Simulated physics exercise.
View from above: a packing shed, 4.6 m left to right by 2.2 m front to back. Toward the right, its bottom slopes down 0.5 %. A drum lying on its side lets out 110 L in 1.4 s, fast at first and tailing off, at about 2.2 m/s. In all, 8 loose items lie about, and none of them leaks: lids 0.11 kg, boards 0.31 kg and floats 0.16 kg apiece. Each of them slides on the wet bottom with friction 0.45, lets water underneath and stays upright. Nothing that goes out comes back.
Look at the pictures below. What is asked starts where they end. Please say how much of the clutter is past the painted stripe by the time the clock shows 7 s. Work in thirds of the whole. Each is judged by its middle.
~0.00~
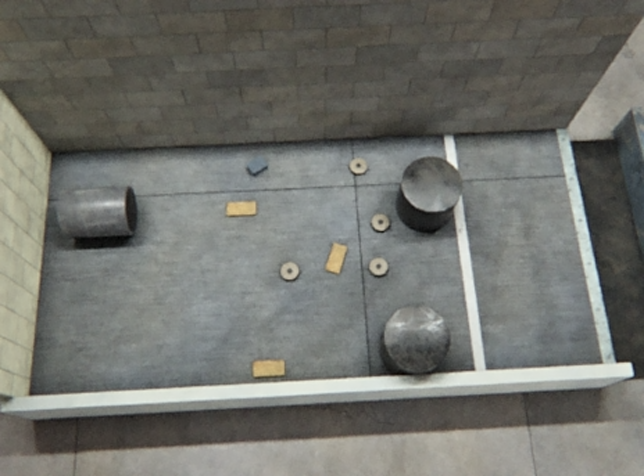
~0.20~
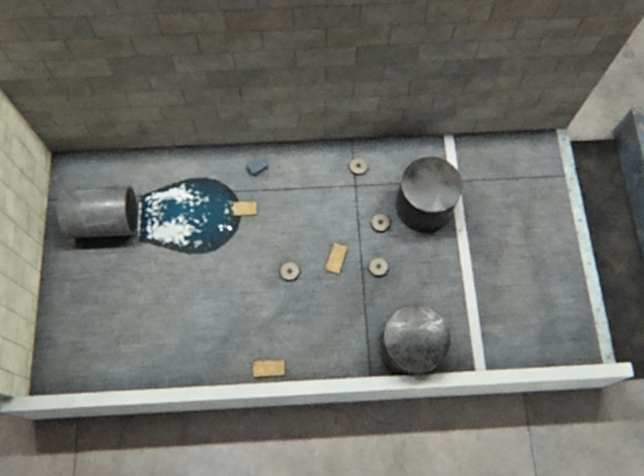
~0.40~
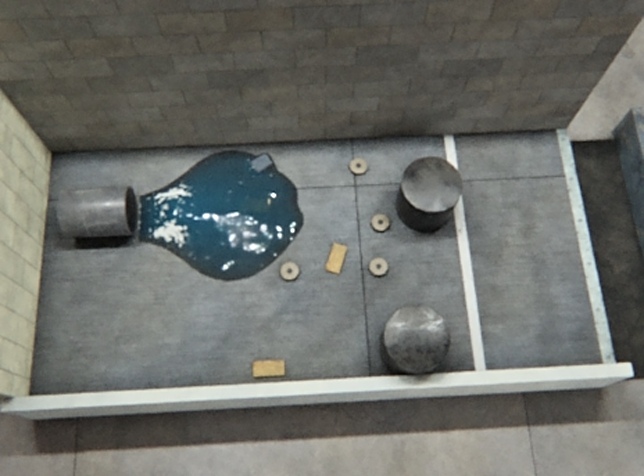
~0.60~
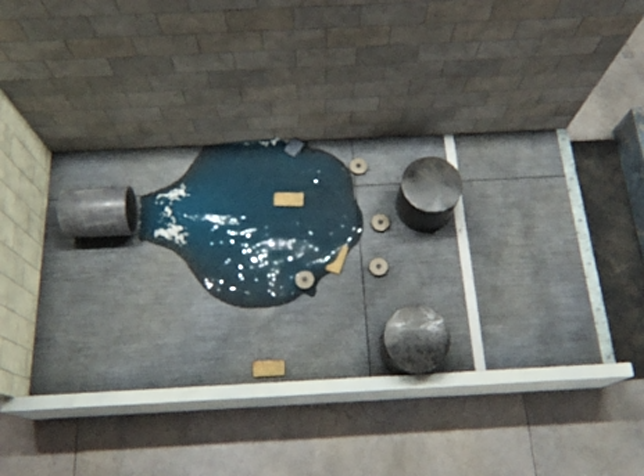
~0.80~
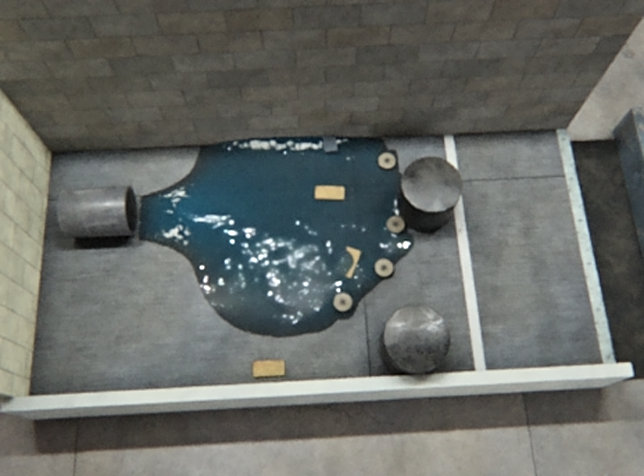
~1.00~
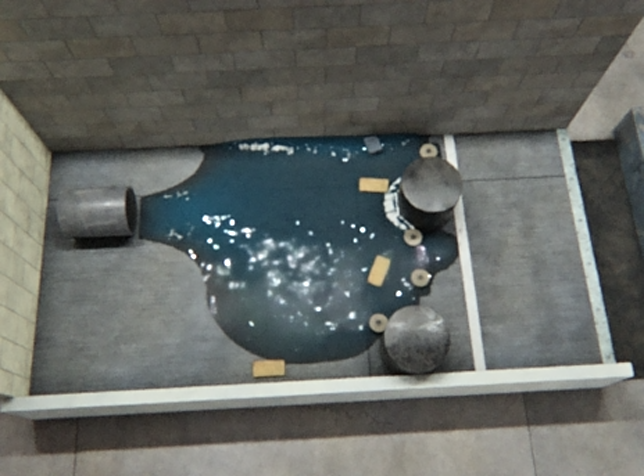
I would say two thirds or more.
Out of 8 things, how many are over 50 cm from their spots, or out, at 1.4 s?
Count: 7.
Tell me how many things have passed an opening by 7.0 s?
My tally comes to 7.
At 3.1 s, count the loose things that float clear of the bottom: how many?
It comes to 1 of them.
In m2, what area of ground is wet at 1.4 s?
Some 4.5 m2.
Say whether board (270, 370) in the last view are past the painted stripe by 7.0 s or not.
I'd say it stays back.
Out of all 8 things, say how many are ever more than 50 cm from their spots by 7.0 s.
My count gives 7.
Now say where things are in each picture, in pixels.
A board at (241, 208), on the bottom; a float at (257, 164), on the bottom; water covers 0.0 m2; 0 of 8 have shifted, in the first frame.
A board at (242, 208) rests on the ground; a float at (257, 164), on the bottom; water covers 0.5 m2; 0 of 8 have shifted, in the second frame.
A board at (255, 205) floats, 12 cm from its start; a float at (261, 162), on the bottom, 4 cm from its start; water covers 1.1 m2; 1 of 8 have shifted, in the third frame.
A board at (289, 199), afloat, 42 cm from its start; a float at (294, 146) rests on the ground, 37 cm from its start; 2.1 m2 under water; 3 of 8 have shifted, in the fourth frame.
A board at (330, 193), afloat, 79 cm from its start; a float at (330, 143), afloat, 68 cm from its start; 3.0 m2 under water; 6 of 8 have shifted, in the fifth frame.
A board at (374, 185), afloat, 118 cm from its start; a float at (373, 144) floats, 105 cm from its start; water covers 3.8 m2; 7 of 8 have shifted, in the sixth frame.
After 1.4 s 4 of 8 are over the mark; 5 afloat.
After 3.1 s 7 of 8 are over the mark; 1 afloat.
After 4.9 s 7 of 8 are over the mark; 0 afloat.
After 7.0 s 7 of 8 are over the mark; 0 afloat.
